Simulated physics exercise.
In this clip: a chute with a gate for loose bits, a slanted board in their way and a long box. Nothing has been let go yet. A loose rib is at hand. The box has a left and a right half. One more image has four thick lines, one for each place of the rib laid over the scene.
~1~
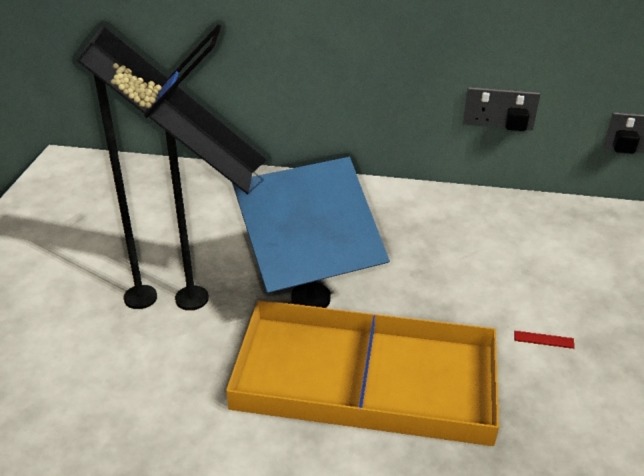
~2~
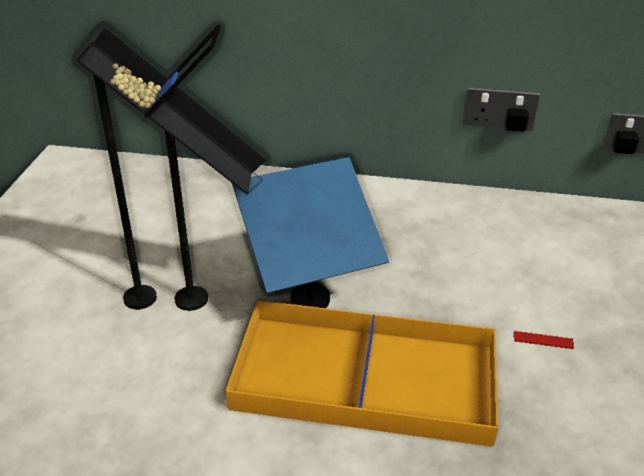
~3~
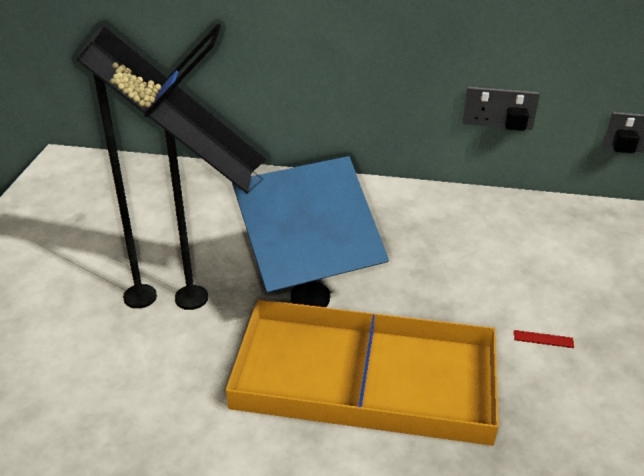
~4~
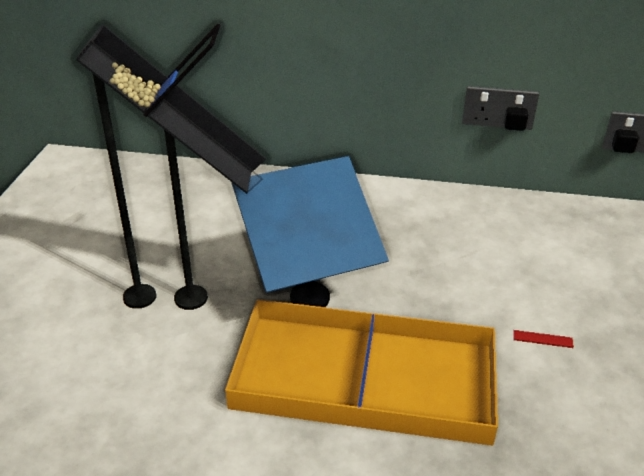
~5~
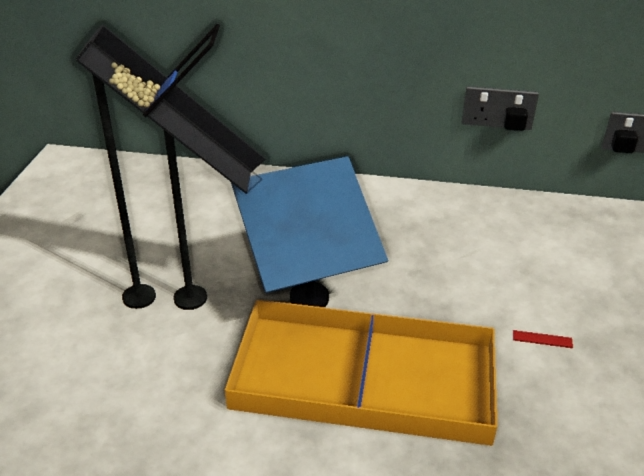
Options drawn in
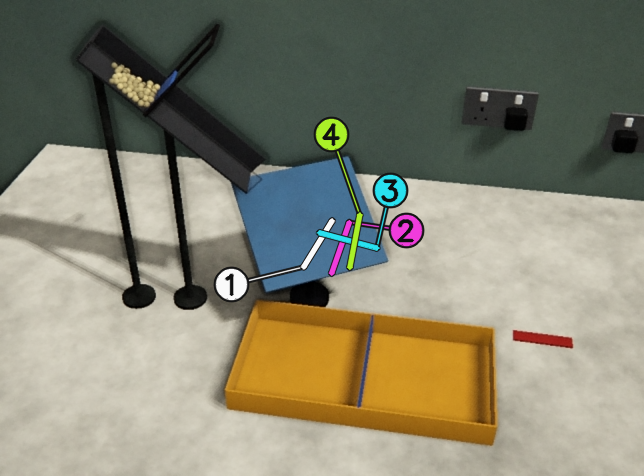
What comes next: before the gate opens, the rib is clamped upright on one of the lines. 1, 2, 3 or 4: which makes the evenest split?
3.
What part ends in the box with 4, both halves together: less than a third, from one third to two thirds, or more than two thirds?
Line 4 gives more than two thirds.
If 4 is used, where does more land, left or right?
More lands on the left.
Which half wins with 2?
More lands on the left.
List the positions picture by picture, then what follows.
In the first frame, load behind the gate near (137, 91), soya beans; lip of the chute near (250, 184), sloping fairly steeply.
In the second frame, middle of the board near (310, 221), tilted fairly steeply; middle of its low edge near (330, 277); of its high edge near (292, 168).
In the third frame, front corners of the box near (227, 390) and (498, 426); front end of its middle wall near (359, 408); gate still shut near (171, 83).
In the fourth frame, middle of the load near (137, 90); lip near (249, 183).
In the fifth frame, middle of the load near (136, 91); lip near (249, 183).
On the marked copy, line 1 from (332, 220) to (303, 267); line 2 from (349, 222) to (331, 273); line 3 from (319, 232) to (376, 248); line 4 from (359, 214) to (349, 267).
If 1 is chosen, of what is caught, the bulk in the left half, a small share in the right.
If 2 is chosen, of what is caught, all but a few in the left half, a small share in the right.
If 3 is chosen, of what is caught, close to half in the left half, close to half in the right.
If 4 is chosen, of what is caught, the bulk in the left half, close to a quarter in the right.
